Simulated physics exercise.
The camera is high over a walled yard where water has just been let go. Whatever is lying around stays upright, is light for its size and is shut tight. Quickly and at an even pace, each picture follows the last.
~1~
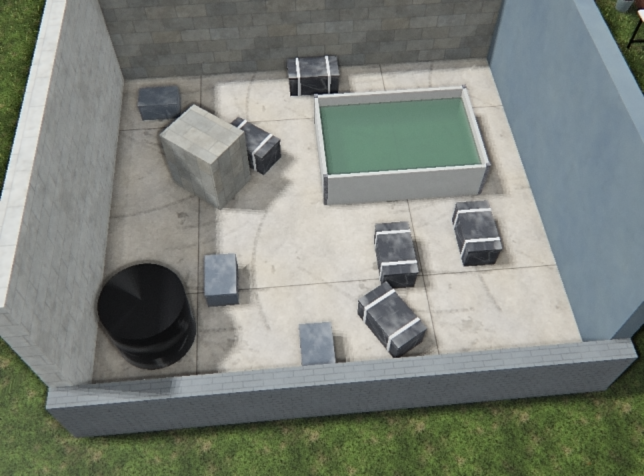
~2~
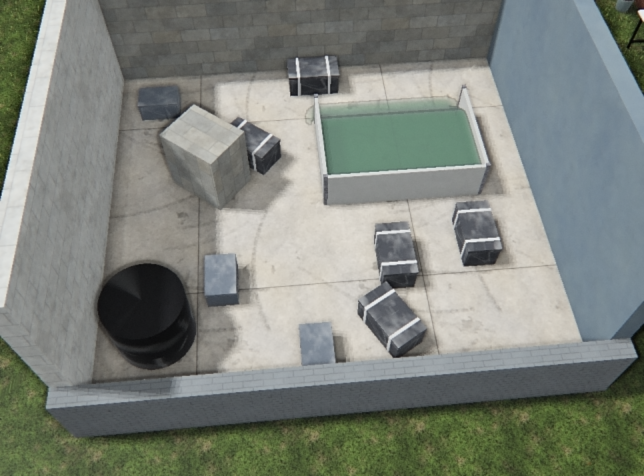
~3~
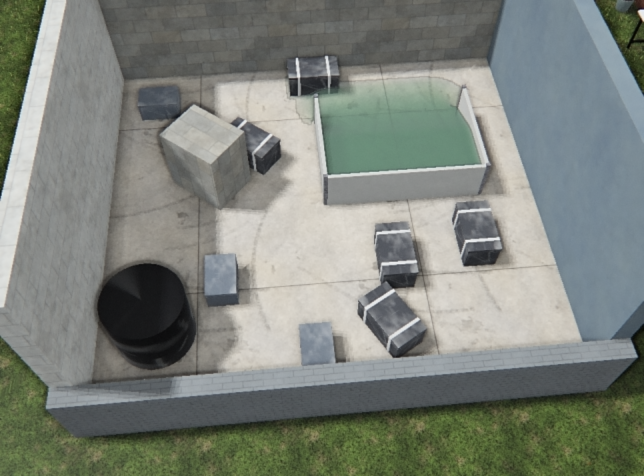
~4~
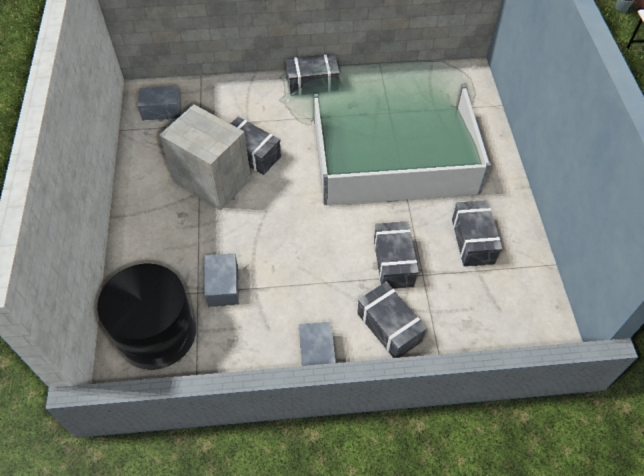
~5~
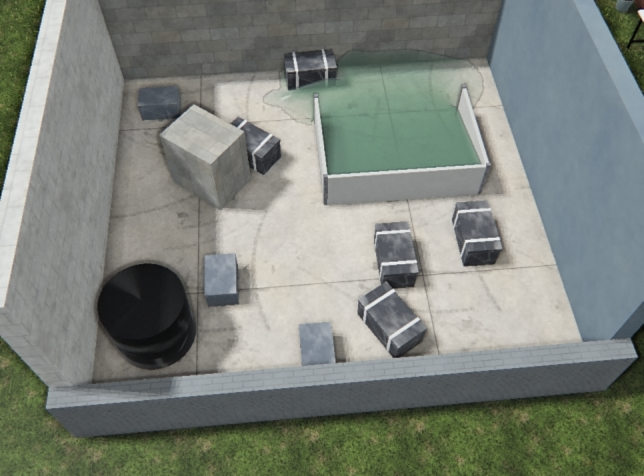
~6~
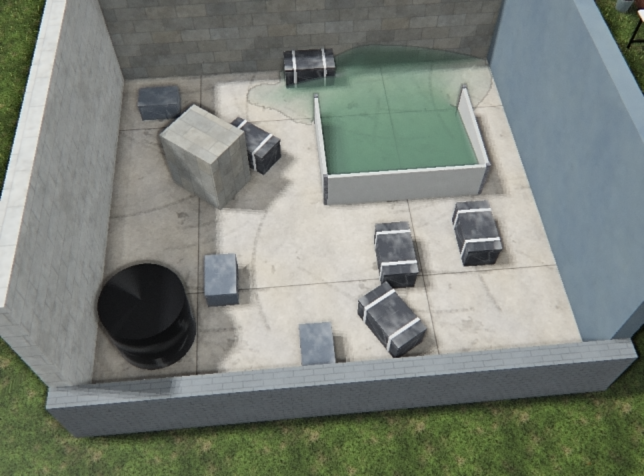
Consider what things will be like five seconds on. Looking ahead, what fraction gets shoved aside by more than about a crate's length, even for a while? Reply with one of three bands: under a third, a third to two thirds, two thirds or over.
Under a third.
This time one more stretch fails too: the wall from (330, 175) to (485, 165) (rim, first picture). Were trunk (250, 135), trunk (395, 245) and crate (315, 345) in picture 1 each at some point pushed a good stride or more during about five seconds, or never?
Lab note - in sequence: Never that far; made it that far; made it that far.
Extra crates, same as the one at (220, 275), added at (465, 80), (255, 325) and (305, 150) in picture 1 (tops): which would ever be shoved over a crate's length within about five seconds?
In order: Shoved clear, hardly budges, then hardly budges.
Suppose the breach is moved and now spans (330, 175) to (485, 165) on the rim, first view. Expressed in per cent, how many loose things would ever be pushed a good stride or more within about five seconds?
I'd say around 60 per cent.
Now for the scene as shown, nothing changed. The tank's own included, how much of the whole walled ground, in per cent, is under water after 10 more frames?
My figure is about 35 percent.
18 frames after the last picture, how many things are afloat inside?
By my tally, 1.
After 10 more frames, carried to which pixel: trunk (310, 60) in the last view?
It should end up around (202, 92).
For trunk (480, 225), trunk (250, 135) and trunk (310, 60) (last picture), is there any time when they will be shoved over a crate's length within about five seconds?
Well, in the order you gave them, the first stayed under the mark, the second stayed under the mark, and the third went the distance.
A moment on, 0 of 8 are well off their spots; 1 afloat.
Next, 1 of 8 are well off their spots; 0 afloat.
Later, 2 of 8 are well off their spots; 1 afloat.
In the end, 2 of 8 are well off their spots, and 2 have been at some point; 0 afloat.
